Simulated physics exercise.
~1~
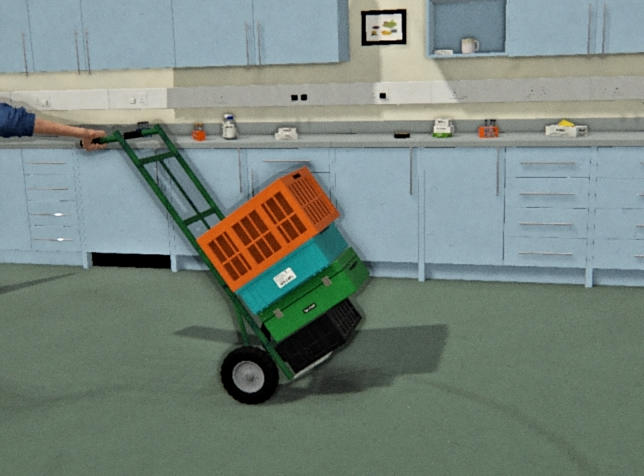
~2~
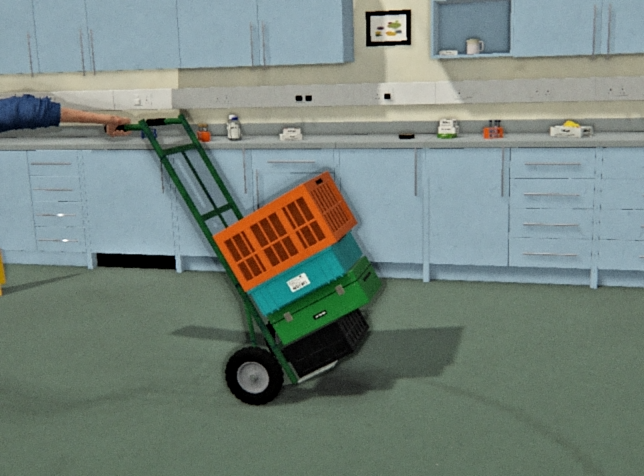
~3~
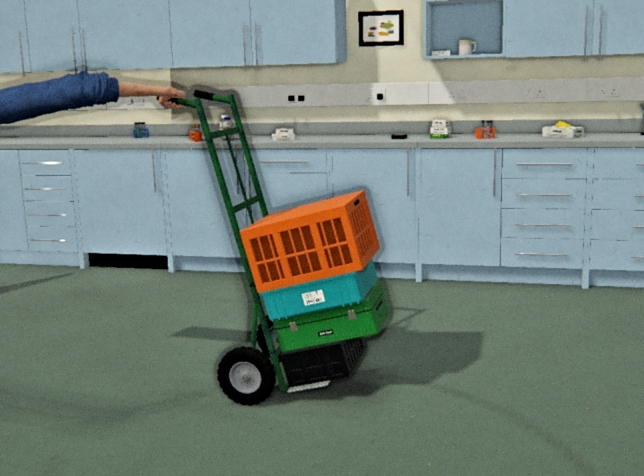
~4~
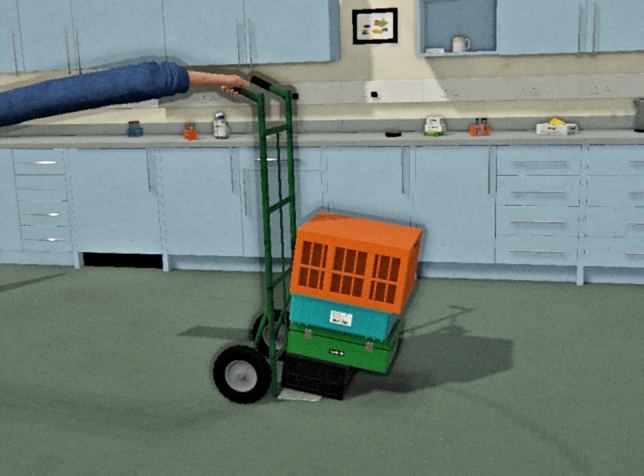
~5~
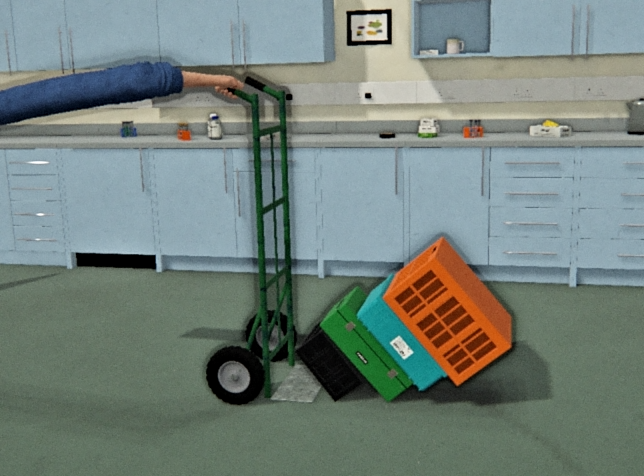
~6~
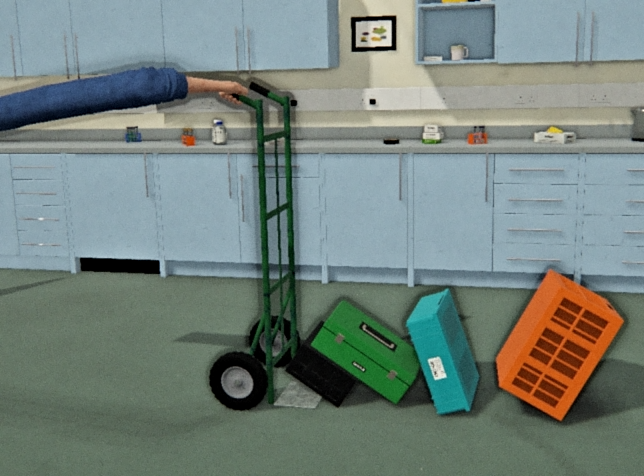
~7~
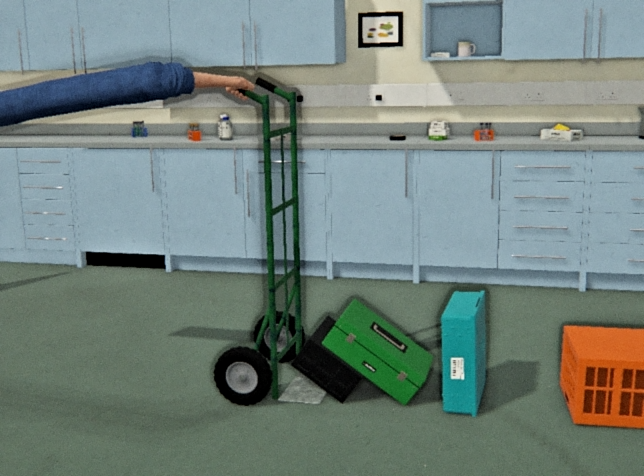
An arm swings a loaded sack truck upright, and its crates and boxes topple off rightward.
